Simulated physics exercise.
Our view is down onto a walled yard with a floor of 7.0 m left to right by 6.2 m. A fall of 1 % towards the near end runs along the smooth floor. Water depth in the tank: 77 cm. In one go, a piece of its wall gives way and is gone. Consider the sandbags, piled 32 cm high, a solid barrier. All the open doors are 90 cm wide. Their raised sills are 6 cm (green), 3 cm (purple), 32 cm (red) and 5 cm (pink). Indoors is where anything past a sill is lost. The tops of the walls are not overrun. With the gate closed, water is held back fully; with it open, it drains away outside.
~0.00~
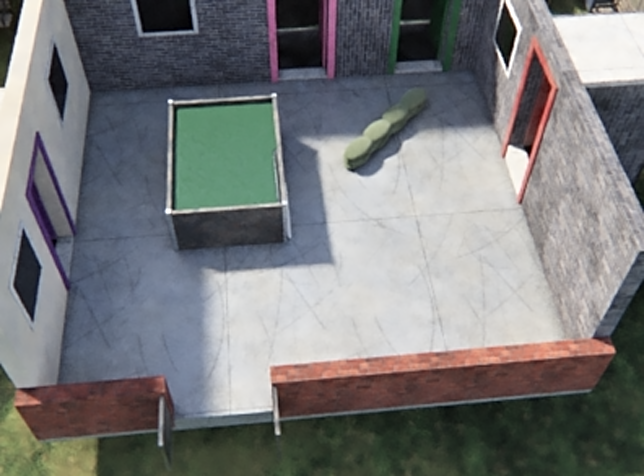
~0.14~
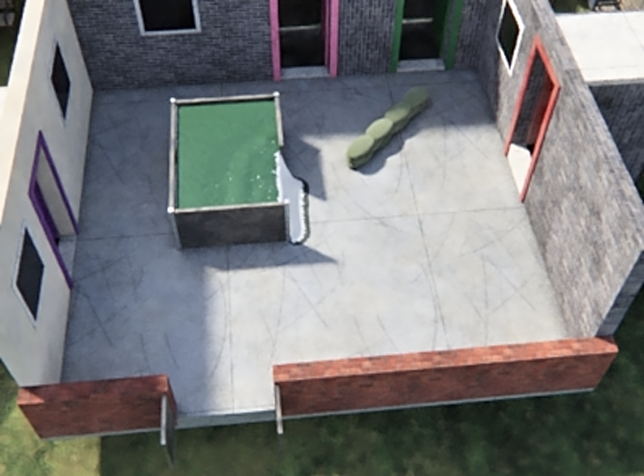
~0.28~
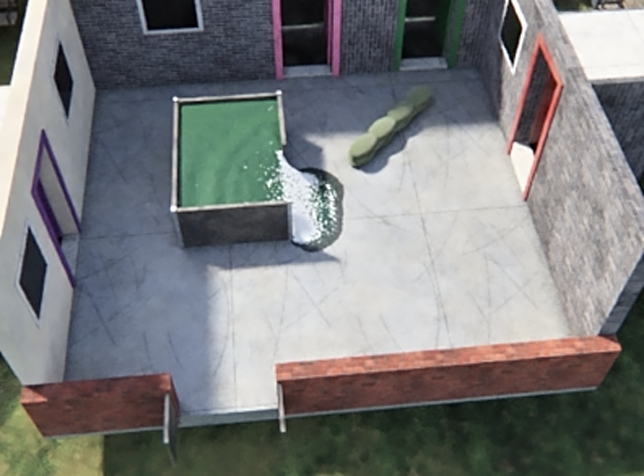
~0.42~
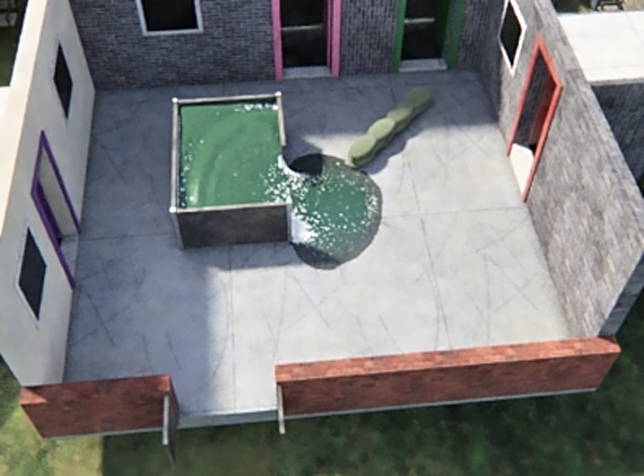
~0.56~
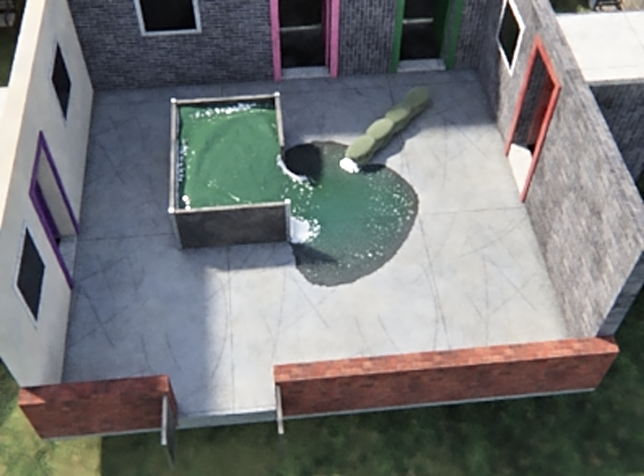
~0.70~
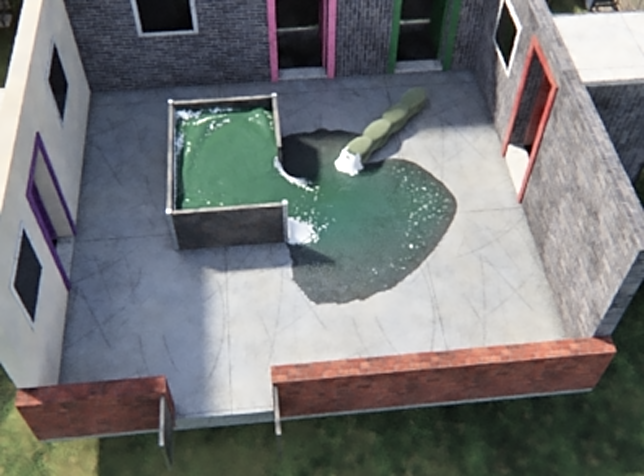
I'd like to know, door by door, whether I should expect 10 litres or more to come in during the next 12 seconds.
The green door will most likely bust the limit; the purple door will most likely bust the limit; the red door will most likely respect the limit; the pink door will most likely respect the limit.
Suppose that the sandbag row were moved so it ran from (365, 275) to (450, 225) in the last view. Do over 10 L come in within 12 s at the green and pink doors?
Against the limit, the green door goes beyond it and the pink door stays within it.
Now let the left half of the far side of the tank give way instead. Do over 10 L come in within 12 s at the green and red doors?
With respect to that limit, green ends up outside it, red ends up inside it.
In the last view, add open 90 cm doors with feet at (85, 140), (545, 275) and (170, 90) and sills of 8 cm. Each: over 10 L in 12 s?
Result in order - not enough, more than that, not enough.
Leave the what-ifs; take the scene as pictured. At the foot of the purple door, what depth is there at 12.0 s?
Average: ~ 6.0 cm.
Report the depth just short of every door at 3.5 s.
In centimetres - green: 12, purple: 0, red: 21, pink: 2.
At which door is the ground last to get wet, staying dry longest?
Door: Purple.
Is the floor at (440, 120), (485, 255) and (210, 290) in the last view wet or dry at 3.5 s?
The first point is awash, the second is awash and the third is not yet hit.
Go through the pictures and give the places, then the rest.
Still water, 77 cm deep, in the tank at (225, 154), in the first picture.
Water pours out at (283, 197) and has run 0.7 m, to (295, 243); typically 9 cm deep outside, 77 cm at the tank's back, in the second picture.
Water pours out at (286, 198) and has run 0.9 m, to (332, 179); typically 12 cm deep outside, 77 cm at the tank's back, in the third picture.
The front is at (373, 186), 1.5 m from the gap at (285, 200); 2.4 m2 of floor is under water; 72 cm left at the back of the tank, in the fourth picture.
The front is at (410, 192), 2.0 m from the gap at (284, 200); 4.0 m2 of floor is under water; 65 cm left at the back of the tank, in the fifth picture.
The front is at (451, 204), 2.7 m from the gap at (281, 201); 5.7 m2 of floor is under water; 66 cm left at the back of the tank, in the sixth picture.
After 1.4 s water covers 35 % of the floor and is deepest (39 cm) near (298, 221); green door not reached, purple door not reached, red door 27 cm at the sill, 0 L in, pink door not reached.
After 2.2 s water covers 40 % of the floor and is deepest (50 cm) near (553, 367); green door 2 cm at the sill, 0 L in, purple door not reached, red door 30 cm at the sill, 0 L in, pink door not reached.
After 3.5 s water covers 45 % of the floor and is deepest (28 cm) near (540, 290); green door 12 cm at the sill, 9 L in, purple door not reached, red door 21 cm at the sill, 1 L in, pink door 2 cm at the sill, 0 L in.
After 7.0 s water covers 85 % of the floor and is deepest (16 cm) near (566, 366); green door 11 cm at the sill, 68 L in, purple door 6 cm at the sill, 0 L in, red door 11 cm at the sill, 1 L in, pink door 2 cm at the sill, 2 L in.
After 12.0 s water covers 95 % of the floor and is deepest (12 cm) near (475, 375); green door 3 cm at the sill, 92 L in, purple door 6 cm at the sill, 51 L in, red door 7 cm at the sill, 1 L in, pink door 1 cm at the sill, 2 L in.
